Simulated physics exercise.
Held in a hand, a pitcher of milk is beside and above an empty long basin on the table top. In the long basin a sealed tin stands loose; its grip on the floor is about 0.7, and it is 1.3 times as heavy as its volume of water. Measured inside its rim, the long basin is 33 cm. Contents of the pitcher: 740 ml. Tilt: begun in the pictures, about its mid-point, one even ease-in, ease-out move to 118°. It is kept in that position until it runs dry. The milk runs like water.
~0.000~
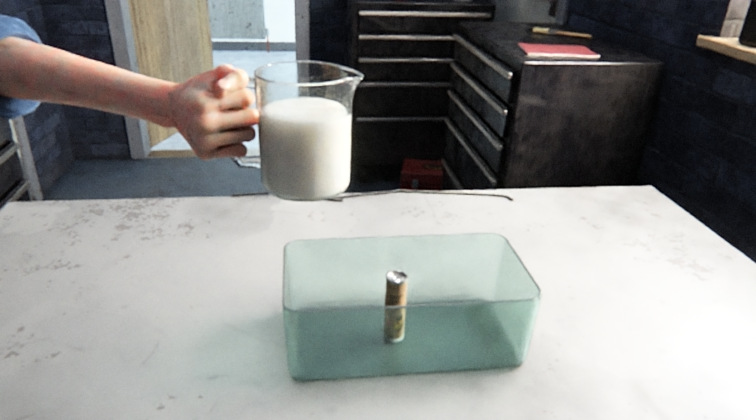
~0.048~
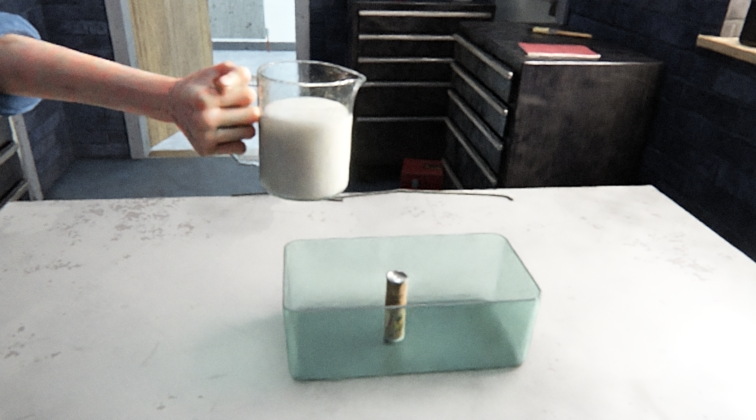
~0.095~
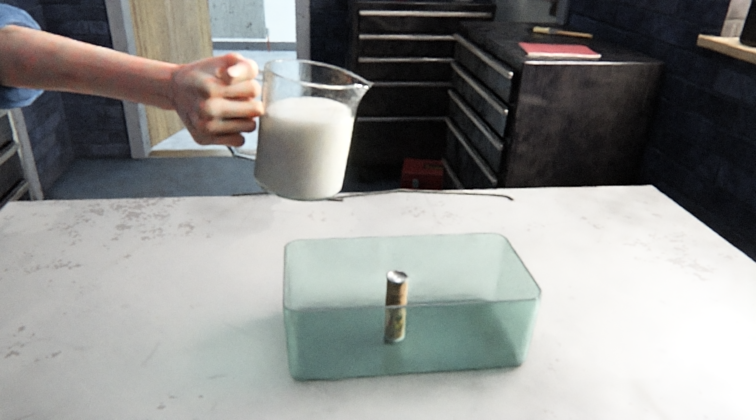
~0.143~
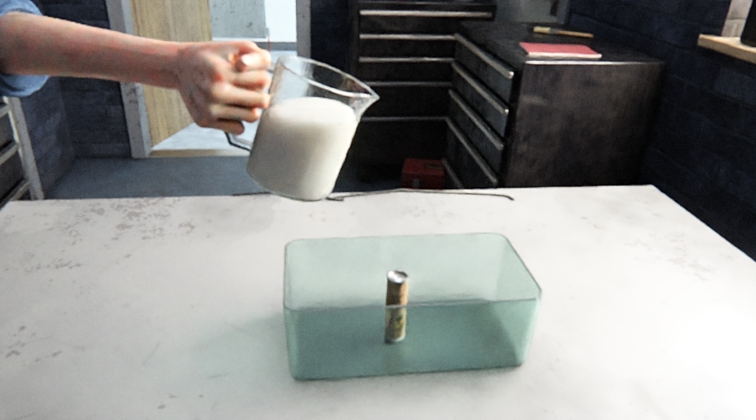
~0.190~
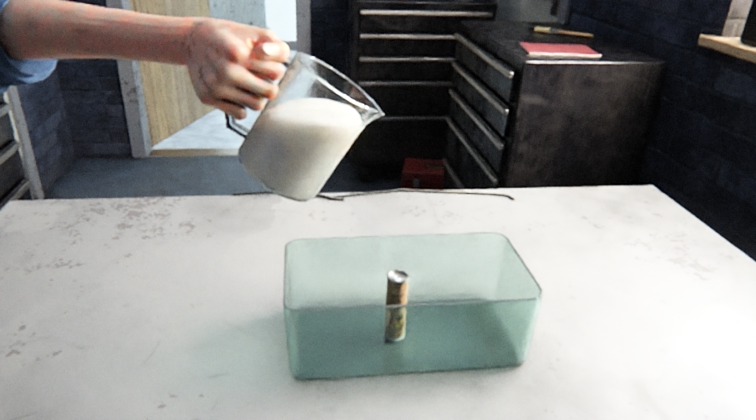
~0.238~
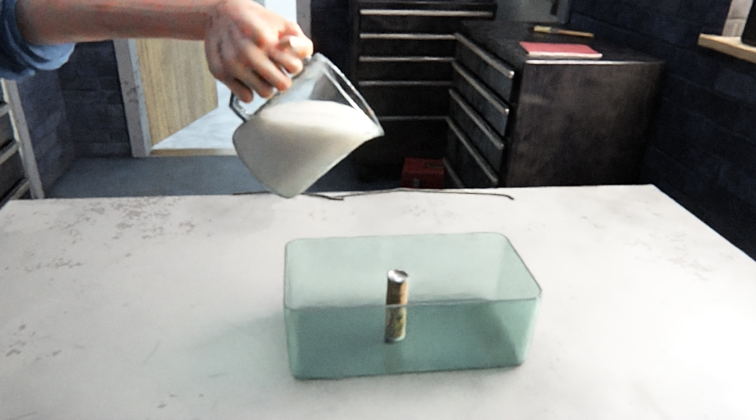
A hand holding a glass pitcher of milk tilted it steadily to the right above a clear, greenish basin with a small tin standing inside, and the milk slid toward the pitcher's spout.
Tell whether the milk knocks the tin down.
The milk does not knock it down.
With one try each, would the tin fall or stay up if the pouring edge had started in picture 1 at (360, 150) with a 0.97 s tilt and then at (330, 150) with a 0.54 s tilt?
In the first try it comes down; in the second it remains standing.
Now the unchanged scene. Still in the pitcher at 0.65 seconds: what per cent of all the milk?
I reckon near 9 per cent still sits there.
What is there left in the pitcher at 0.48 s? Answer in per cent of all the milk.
Around 52 percent.
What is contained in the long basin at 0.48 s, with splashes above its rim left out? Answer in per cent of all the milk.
10 %, give or take.
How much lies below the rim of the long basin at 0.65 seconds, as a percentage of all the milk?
Near 70 per cent of the total.
By 0.48 s the tilt is 114° and 53 per cent is still to pour; the tin stands where it began.
By 0.65 s the tilt is 118° and 9 per cent is still to pour; the tin stands where it began.
By 0.84 s the tilt is 118° and 0 per cent is still to pour; the tin stands where it began.
By 1.04 s the tilt is 118° and 0 per cent is still to pour; the tin stands where it began.
At rest the tin stands where it began.
